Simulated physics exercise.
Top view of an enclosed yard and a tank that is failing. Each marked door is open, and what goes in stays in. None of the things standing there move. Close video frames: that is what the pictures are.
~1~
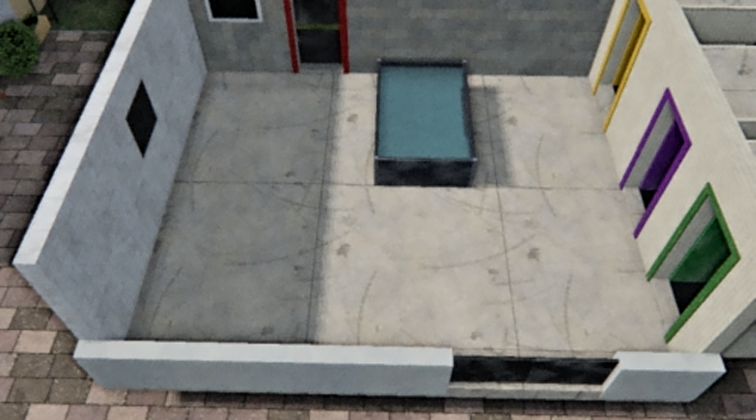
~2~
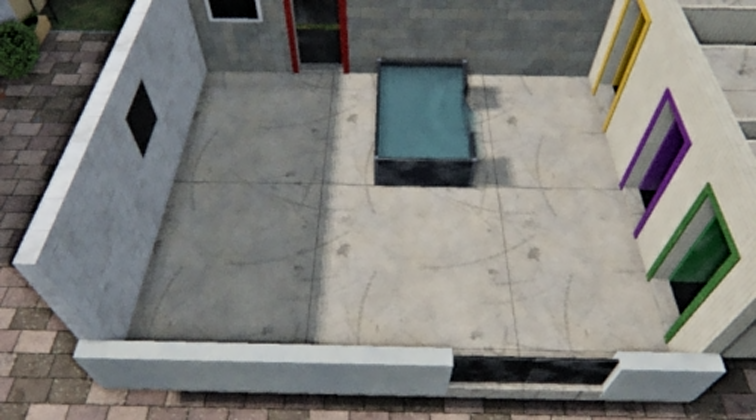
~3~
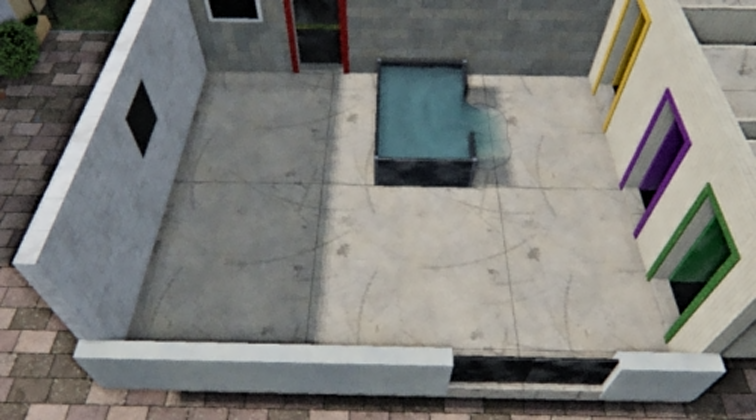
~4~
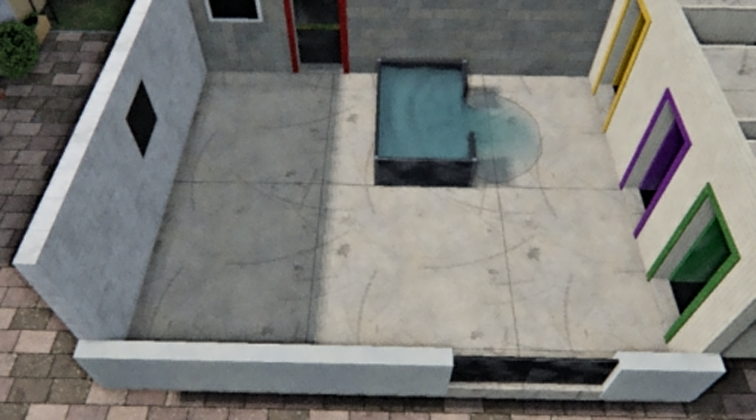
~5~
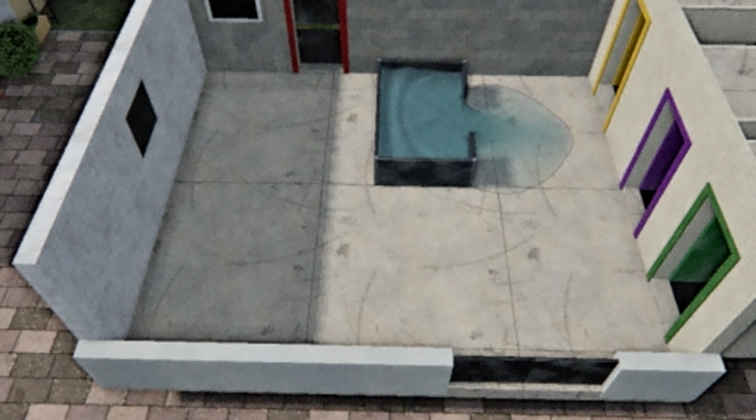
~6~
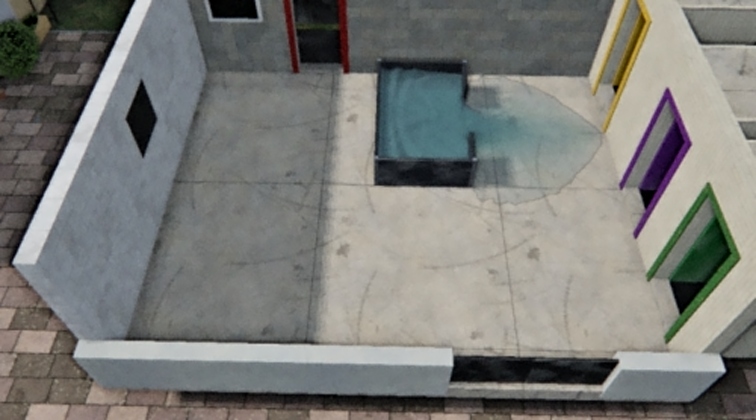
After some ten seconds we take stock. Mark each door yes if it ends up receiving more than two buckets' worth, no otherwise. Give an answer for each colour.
Purple door - yes, yellow door - no, green door - no, red door - no.
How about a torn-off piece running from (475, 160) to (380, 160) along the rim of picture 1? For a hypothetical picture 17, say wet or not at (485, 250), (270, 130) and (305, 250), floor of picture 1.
Point by point: Swamped, untouched and swamped.
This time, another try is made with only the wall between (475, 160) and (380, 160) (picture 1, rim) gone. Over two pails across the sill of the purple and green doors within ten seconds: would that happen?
The purple door stays within the limit, while the green door tops the limit.
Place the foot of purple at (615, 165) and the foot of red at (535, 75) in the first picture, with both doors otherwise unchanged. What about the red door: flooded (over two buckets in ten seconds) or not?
Well, the way I see it, the red door crosses the threshold.
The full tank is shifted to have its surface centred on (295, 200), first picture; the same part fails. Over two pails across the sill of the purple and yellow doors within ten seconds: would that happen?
So, one at a time, the purple door breaks past the limit while the yellow door never reaches the limit.
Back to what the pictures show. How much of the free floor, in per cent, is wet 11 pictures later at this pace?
Roughly 20 %.
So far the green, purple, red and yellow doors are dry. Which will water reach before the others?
My pick for first is the yellow door.
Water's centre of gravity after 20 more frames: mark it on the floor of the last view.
I'd put my finger on (501, 150).
A moment on, water covers 15 % of the floor; the purple door wet at the sill, nothing in, the yellow door wet at the sill, nothing in, the green door not reached, the red door not reached.
Next, water covers 20 % of the floor; the purple door under two buckets in, the yellow door wet at the sill, nothing in, the green door wet at the sill, nothing in, the red door not reached.
Then, water covers 30 % of the floor; the purple door over two buckets in, the yellow door wet at the sill, nothing in, the green door wet at the sill, nothing in, the red door not reached.
Later, water covers 50 % of the floor; the purple door over two buckets in, the yellow door wet at the sill, nothing in, the green door wet at the sill, nothing in, the red door wet at the sill, nothing in.
In the end, water covers 85 % of the floor; the purple door over two buckets in, the yellow door wet at the sill, nothing in, the green door under two buckets in, the red door wet at the sill, nothing in.
